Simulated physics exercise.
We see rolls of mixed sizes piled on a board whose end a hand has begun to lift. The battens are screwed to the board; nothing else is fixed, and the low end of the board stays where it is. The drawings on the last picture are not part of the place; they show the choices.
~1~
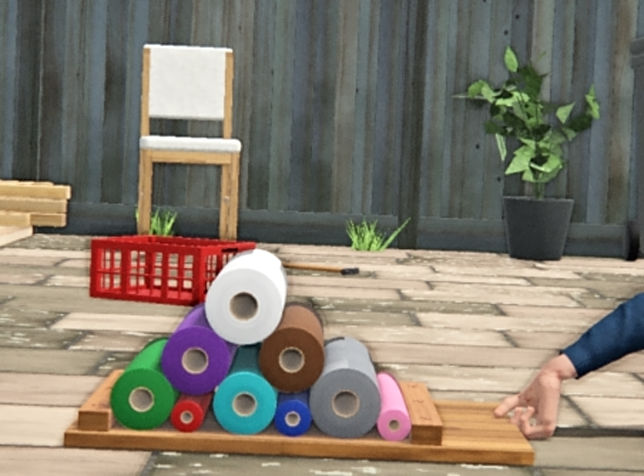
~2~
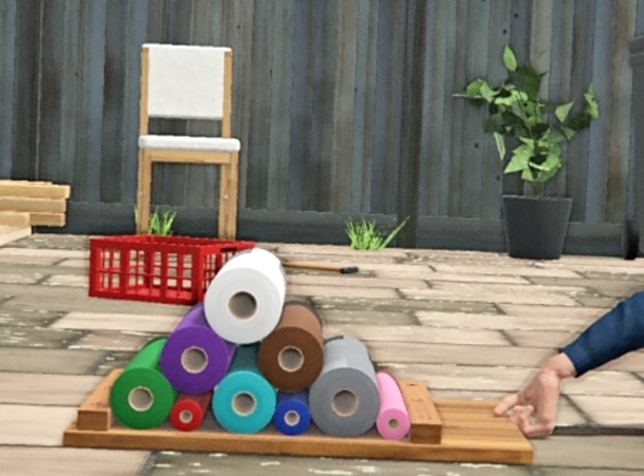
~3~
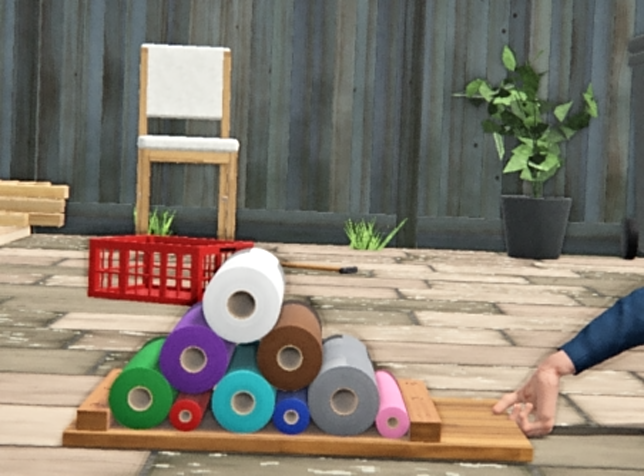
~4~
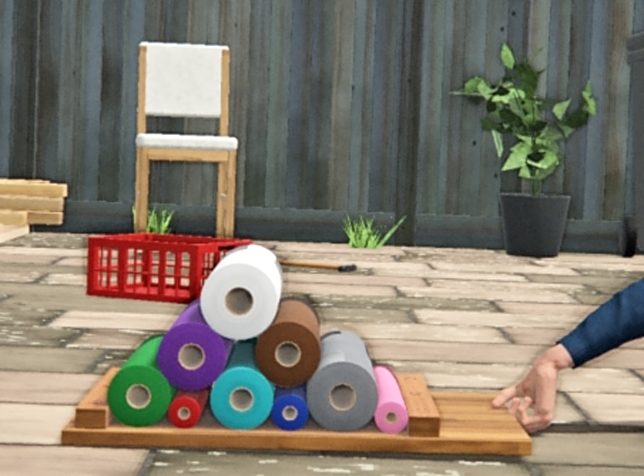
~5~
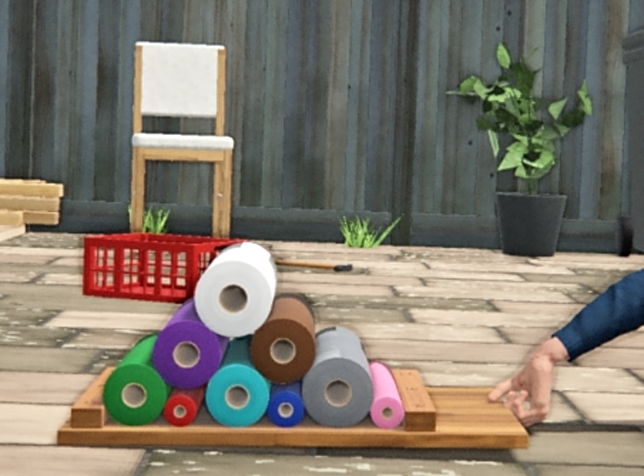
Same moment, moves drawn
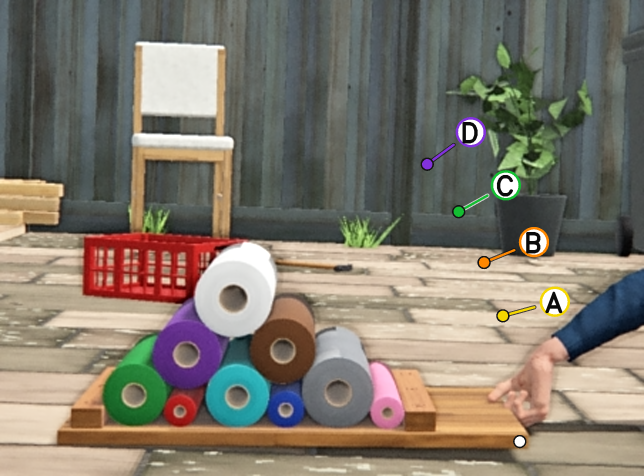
A pyramid of coloured rolls sits on a wooden board on a plank floor before a dark fence, seen from the front. White tops purple and brown, above green, red, turquoise, blue, grey and pink, with a red crate and chair behind and a potted plant at right. A hand holds the board's right end, the rolls keep their places, and the view shifts very slightly.
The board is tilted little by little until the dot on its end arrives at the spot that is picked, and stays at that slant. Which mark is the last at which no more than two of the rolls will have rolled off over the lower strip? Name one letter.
The answer is mark D.
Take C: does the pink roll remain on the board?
Yes, with C.
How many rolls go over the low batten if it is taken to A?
At A the number is none.
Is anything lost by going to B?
No.
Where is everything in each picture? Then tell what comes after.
Brown roll (291, 359); purple roll (195, 360); white roll (244, 306), in the first picture.
White roll (243, 305); board (300, 412), in the second picture.
Board (300, 411); pink roll (393, 422); blue roll (291, 417), in the third picture.
Board (299, 408); green roll (139, 396); turquoise roll (242, 399); red roll (184, 413), in the fourth picture.
Board (295, 404); green roll (134, 395); red roll (180, 411), in the fifth picture.
On the marked copy, A at (503, 316); B at (484, 262); C at (459, 212); D at (427, 165); the white dot at (520, 442).
Following D. Soon after the start, board at 20°.
Later, board at 38°.
In the end, board at 38°, none over the low batten.
As for the rest, A none over the low batten; B none over the low batten; C none over the low batten.
